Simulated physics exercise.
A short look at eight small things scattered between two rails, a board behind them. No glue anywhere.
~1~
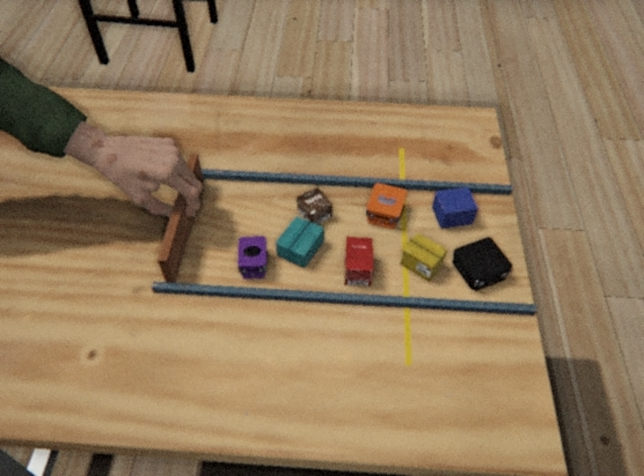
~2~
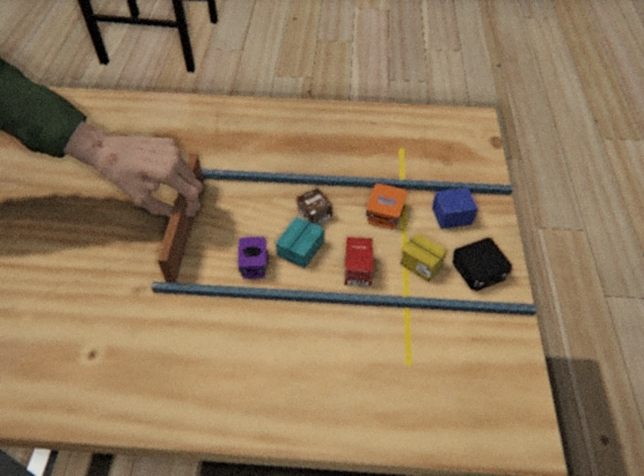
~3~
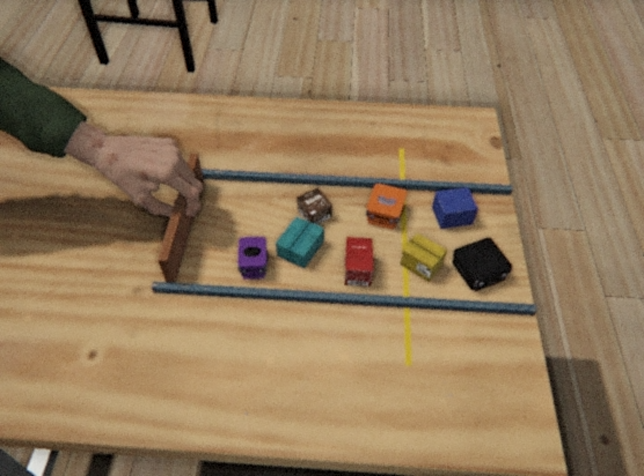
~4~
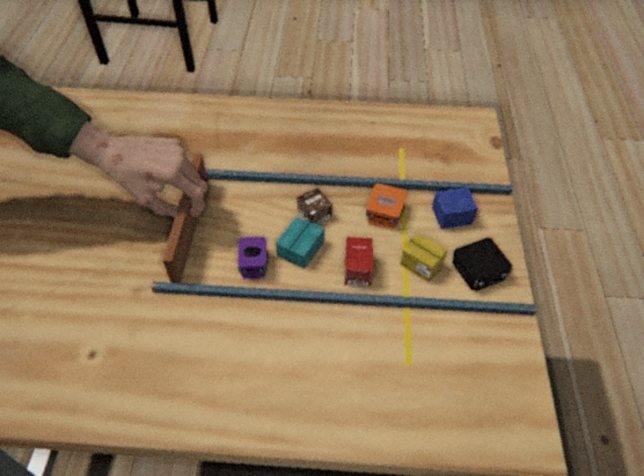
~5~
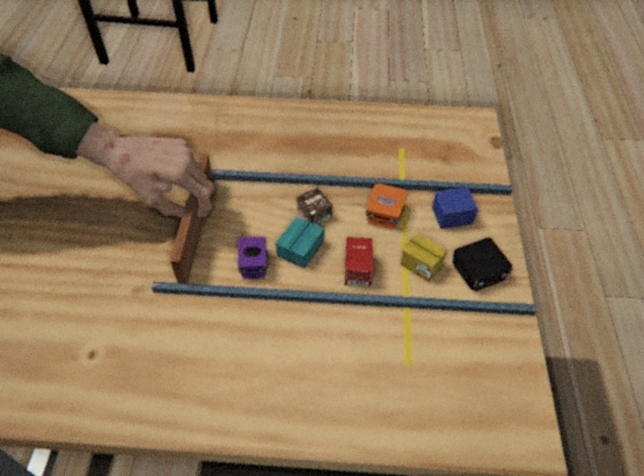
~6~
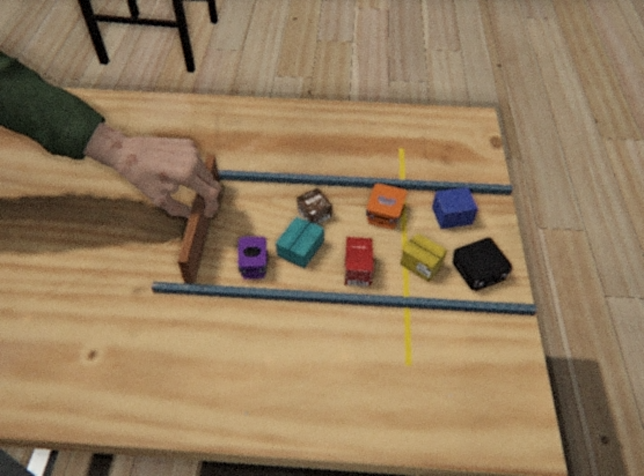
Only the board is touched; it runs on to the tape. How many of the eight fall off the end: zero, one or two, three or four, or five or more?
In the end the number that fall off is zero.
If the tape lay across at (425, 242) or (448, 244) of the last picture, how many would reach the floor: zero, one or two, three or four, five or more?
In that order: Zero; one to two.
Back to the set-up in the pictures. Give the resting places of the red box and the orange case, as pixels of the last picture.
The red box at (449, 275), the orange case at (446, 204).
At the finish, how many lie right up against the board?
The number is 3.
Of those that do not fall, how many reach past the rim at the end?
1 of them.
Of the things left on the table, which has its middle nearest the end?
It is the black case.
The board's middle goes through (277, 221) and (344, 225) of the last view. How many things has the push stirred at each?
The counts are 2 and 6.
Soon after, none off yet; black case at rest near (481, 265); blue block at rest near (454, 208); yellow box at rest near (423, 257).
In the end, the number that fall off is zero.
